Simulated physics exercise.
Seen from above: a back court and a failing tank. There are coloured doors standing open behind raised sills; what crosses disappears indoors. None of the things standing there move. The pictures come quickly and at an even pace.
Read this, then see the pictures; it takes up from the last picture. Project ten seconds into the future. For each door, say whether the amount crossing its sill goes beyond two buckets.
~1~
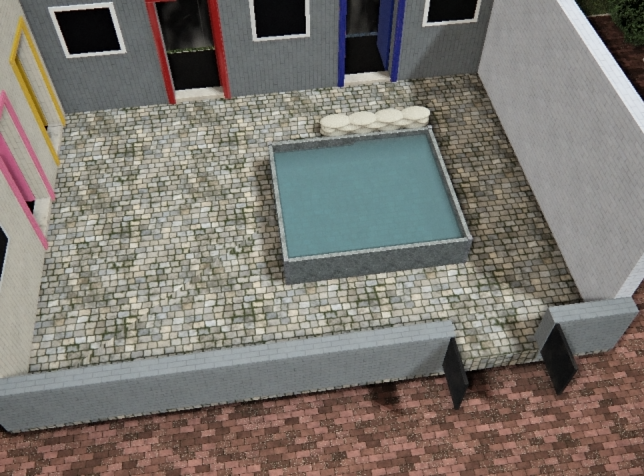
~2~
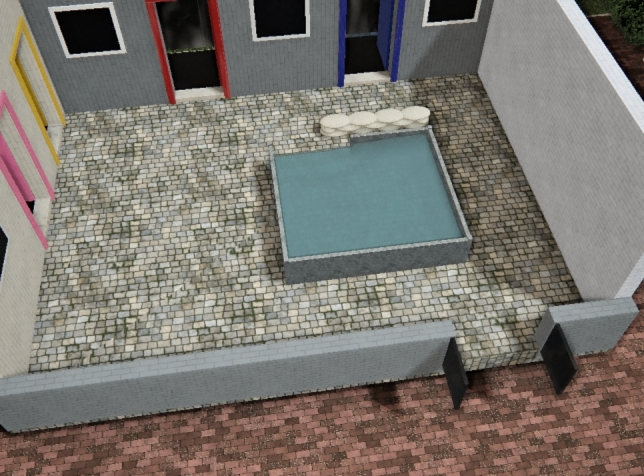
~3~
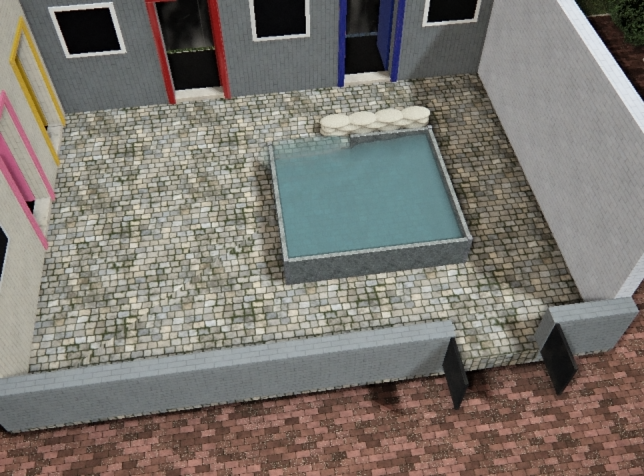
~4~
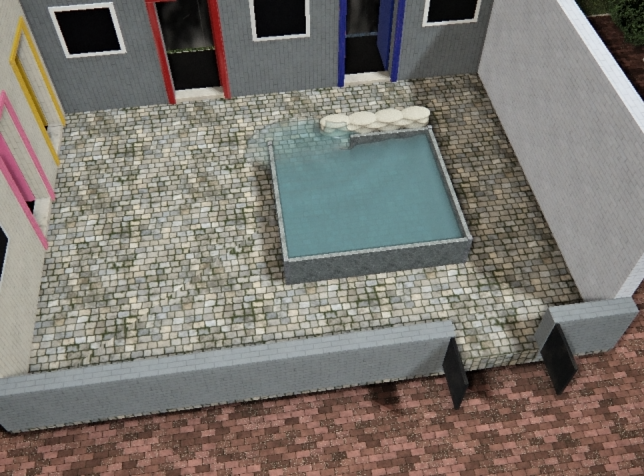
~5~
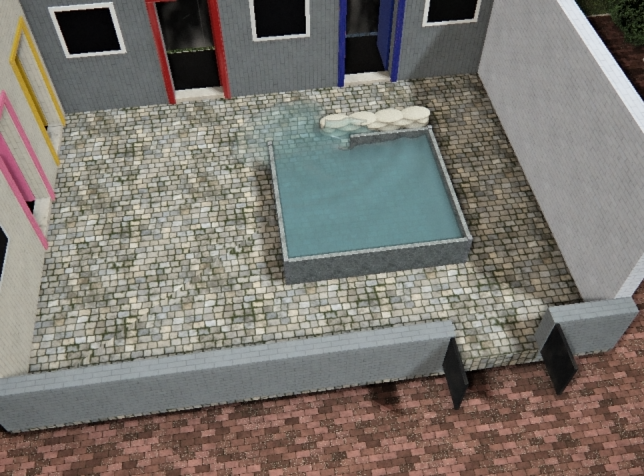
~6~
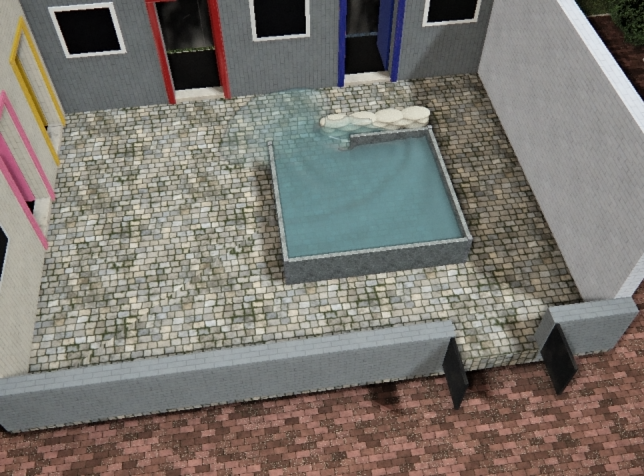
Door by door: Yellow door - beyond two buckets, red door - beyond two buckets, pink door - two buckets at most, blue door - two buckets at most.
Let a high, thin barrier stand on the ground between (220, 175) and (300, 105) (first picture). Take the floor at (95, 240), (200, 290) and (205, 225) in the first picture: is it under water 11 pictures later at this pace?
Taking the points in order, they are high and dry, high and dry and inundated.
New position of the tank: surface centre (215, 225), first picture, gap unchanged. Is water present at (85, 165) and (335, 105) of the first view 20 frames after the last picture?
In turn: Flooded, awash.
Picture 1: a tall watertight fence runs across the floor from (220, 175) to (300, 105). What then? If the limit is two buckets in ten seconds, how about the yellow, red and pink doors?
The yellow door stays shy of it, the red door stays shy of it and the pink door stays shy of it.
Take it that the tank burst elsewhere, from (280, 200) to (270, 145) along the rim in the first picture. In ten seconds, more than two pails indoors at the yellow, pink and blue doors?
Log - yellow breaks the threshold; pink breaks the threshold; blue comes in lower.
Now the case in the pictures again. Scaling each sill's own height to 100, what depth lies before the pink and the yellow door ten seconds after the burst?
Approx. 60 % followed by 110 %.
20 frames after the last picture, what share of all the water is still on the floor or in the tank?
Estimate: 96 per cent.
A moment on, water covers 15 % of the floor; the yellow door not reached, the red door wet at the sill, nothing in, the pink door not reached, the blue door wet at the sill, nothing in.
Next, water covers 25 % of the floor; the yellow door not reached, the red door under two buckets in, the pink door not reached, the blue door wet at the sill, nothing in.
Then, water covers 40 % of the floor; the yellow door over two buckets in, the red door over two buckets in, the pink door wet at the sill, nothing in, the blue door under two buckets in.
Later, water covers 65 % of the floor; the yellow door far over two buckets in, the red door over two buckets in, the pink door wet at the sill, nothing in, the blue door under two buckets in.
In the end, water covers 90 % of the floor; the yellow door far over two buckets in, the red door over two buckets in, the pink door wet at the sill, nothing in, the blue door under two buckets in.
